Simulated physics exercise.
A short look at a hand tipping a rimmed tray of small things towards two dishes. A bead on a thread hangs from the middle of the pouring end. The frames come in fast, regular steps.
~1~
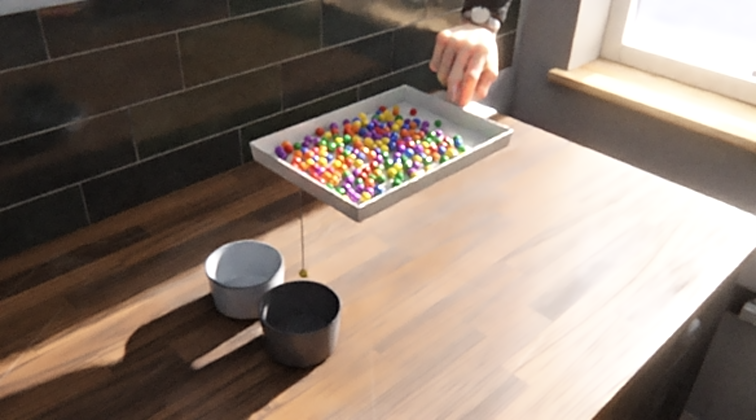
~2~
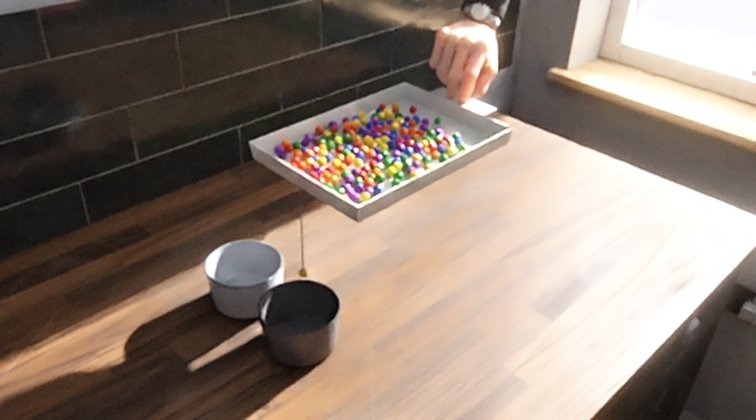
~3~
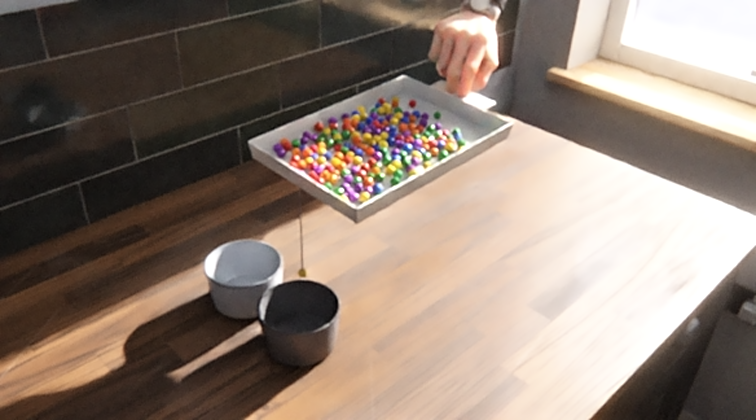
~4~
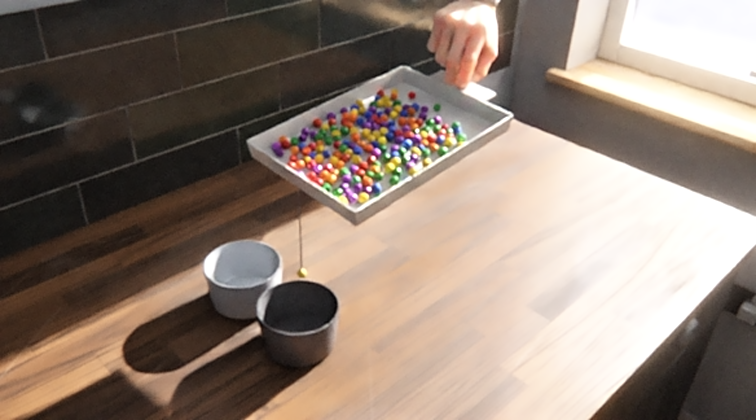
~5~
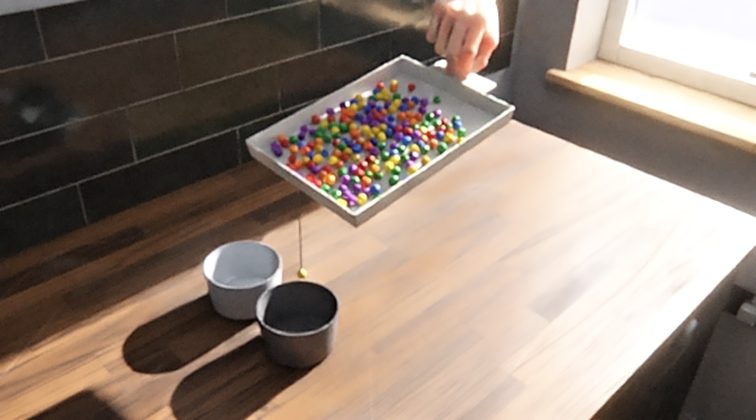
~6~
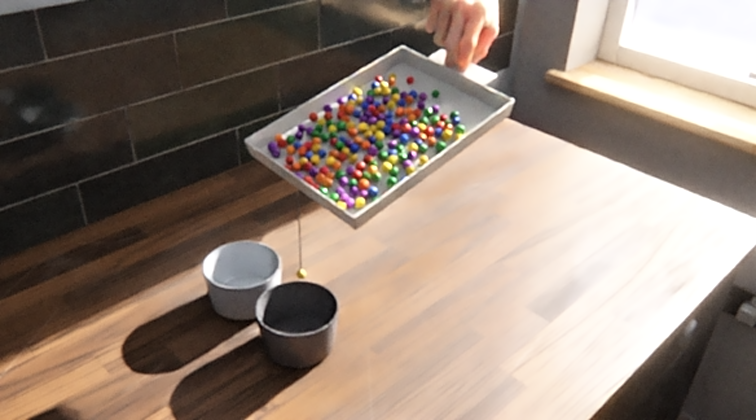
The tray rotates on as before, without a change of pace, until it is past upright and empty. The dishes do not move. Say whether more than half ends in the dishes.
In the dishes lies less than half of it.
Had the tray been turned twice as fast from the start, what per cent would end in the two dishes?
Close to 30 per cent.
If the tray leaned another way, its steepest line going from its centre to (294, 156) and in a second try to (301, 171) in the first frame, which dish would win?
The first try: The dish on the left. The second: The left-hand dish.
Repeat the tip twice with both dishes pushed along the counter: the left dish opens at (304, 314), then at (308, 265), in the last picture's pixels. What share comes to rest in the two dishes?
First some 60, then 10 per cent.
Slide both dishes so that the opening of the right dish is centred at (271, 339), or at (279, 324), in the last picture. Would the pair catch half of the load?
First below a half, then the smaller part.
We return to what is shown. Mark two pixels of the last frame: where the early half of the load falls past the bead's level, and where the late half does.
Around (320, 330) and then (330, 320).
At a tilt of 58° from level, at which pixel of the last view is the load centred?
Close to (341, 147).
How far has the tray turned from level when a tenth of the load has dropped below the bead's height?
At some 85 degrees.
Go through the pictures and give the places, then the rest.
Corners of the pouring end at (254, 143) and (359, 205), level; middle of the load at (377, 153), round plastic beads; left dish at (214, 294); right dish at (268, 340); bead on its thread at (304, 274), in the first picture.
Corners of the pouring end at (253, 142) and (358, 205), level; middle of the load at (376, 151), in the second picture.
Corners of the pouring end at (252, 141) and (357, 206), tipped barely, lowest at the right corner; middle of the load at (376, 148), in the third picture.
Corners of the pouring end at (250, 141) and (356, 209), tipped a little, lowest at the right corner; middle of the load at (375, 145), in the fourth picture.
Corners of the pouring end at (249, 140) and (355, 212), tipped a little, lowest at the right corner; middle of the load at (374, 142), in the fifth picture.
Corners of the pouring end at (248, 140) and (354, 215), tipped a little, lowest at the right corner; middle of the load at (372, 140), about half on the move; left dish at (212, 294); right dish at (266, 341), in the sixth picture.
Soon after the last picture, tray tipped steeply; all on the tray.
A little later, tray tipped right over; about a quarter on the tray; a small part in the right dish; about a third outside both; about a quarter in the air.
Later still, tray tipped past a quarter turn; about a quarter in the right dish; most outside both.
By the end, tray tipped past a quarter turn; about a quarter in the right dish; none in the left dish; most outside both.
